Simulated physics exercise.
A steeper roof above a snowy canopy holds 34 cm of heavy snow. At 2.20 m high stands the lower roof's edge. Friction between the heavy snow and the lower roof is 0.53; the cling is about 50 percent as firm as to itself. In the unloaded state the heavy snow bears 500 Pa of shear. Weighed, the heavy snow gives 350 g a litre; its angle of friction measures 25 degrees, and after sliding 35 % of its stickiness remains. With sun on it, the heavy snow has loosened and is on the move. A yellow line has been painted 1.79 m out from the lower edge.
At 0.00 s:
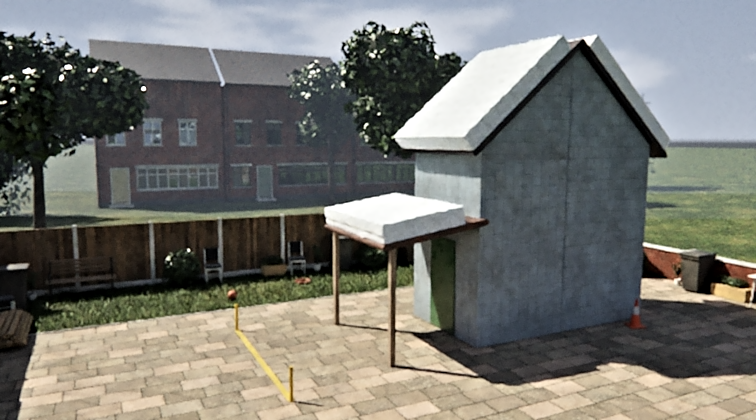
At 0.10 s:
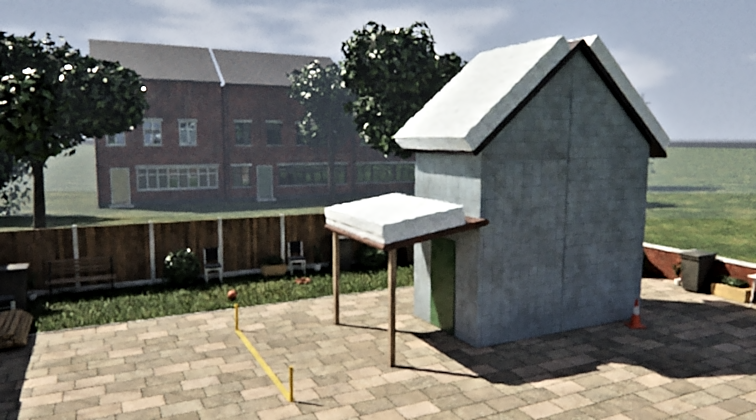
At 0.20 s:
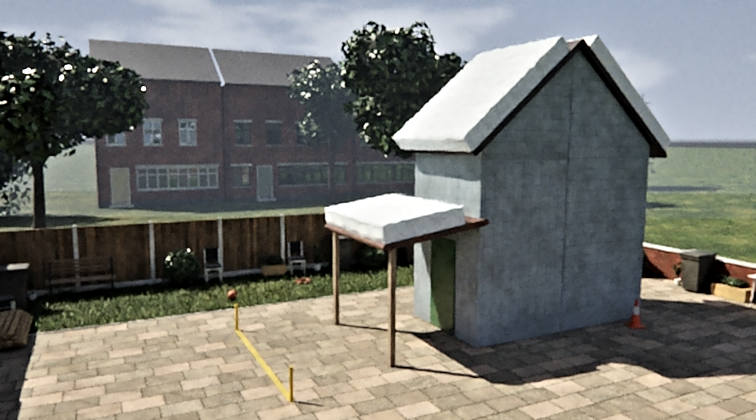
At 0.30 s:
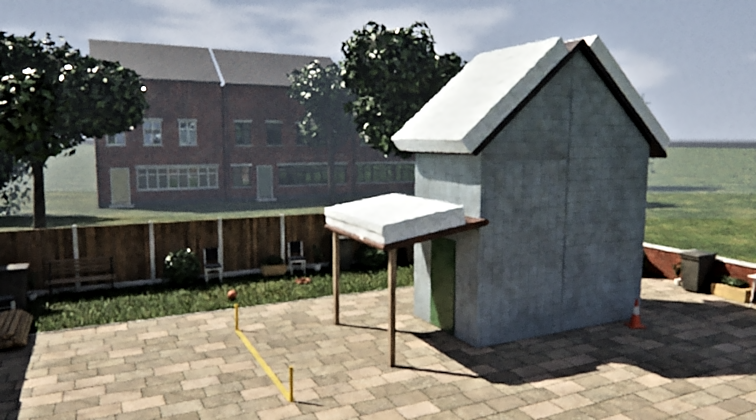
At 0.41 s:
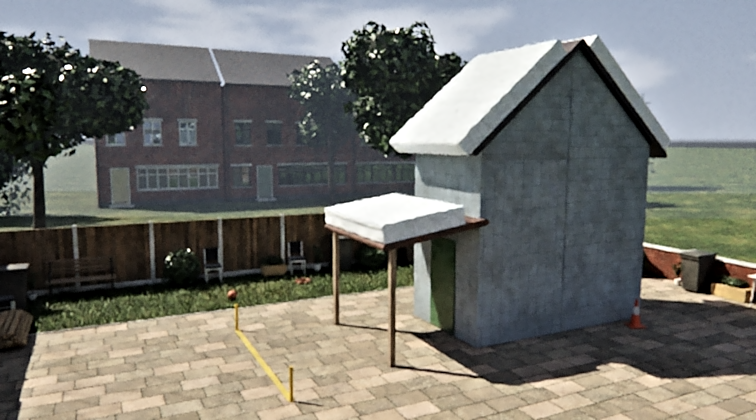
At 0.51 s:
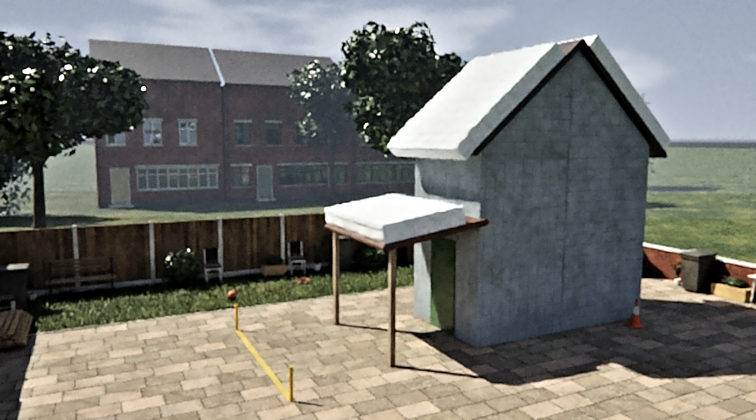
In a paved yard beside a tall grey shed, the thick snow on the steep upper roof crept slightly down its left slope, then a small white chunk appeared on the lower roof beside the wall.
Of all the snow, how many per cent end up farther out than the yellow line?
I would say about 14 per cent of all the snow ends up past the yellow line.
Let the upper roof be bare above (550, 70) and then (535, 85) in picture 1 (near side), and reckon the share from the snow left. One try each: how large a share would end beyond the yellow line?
Try 1: 5 %; try 2: 0 %.
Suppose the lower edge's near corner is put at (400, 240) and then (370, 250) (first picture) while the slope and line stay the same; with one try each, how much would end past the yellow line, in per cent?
I'd expect around 20 percent the first time and around 8 percent the second.
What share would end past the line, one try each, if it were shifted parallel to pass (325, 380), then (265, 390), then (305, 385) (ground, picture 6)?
About 25 %, 10 %, 20 %.
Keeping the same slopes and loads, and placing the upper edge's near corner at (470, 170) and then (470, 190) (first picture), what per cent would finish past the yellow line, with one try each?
The first try gives about 3 % and the second about 0 %.
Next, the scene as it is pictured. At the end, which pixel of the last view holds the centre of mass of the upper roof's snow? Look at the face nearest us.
Near (360, 302).
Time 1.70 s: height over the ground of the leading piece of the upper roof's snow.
Somewhere around 2.6 metres, I'd say.
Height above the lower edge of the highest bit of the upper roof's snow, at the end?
It ends up some 0.8 m higher than the lower edge.
After 1.05 s, none is below the lower edge and 0 % is past the line.
After 1.70 s, none is below the lower edge and 0 % is past the line.
After 2.35 s, 14 % is below the lower edge and 0 % is past the line.
After 3.00 s, 43 % is below the lower edge and 11 % is past the line.
After 4.50 s, 48 % is below the lower edge and 14 % is past the line.
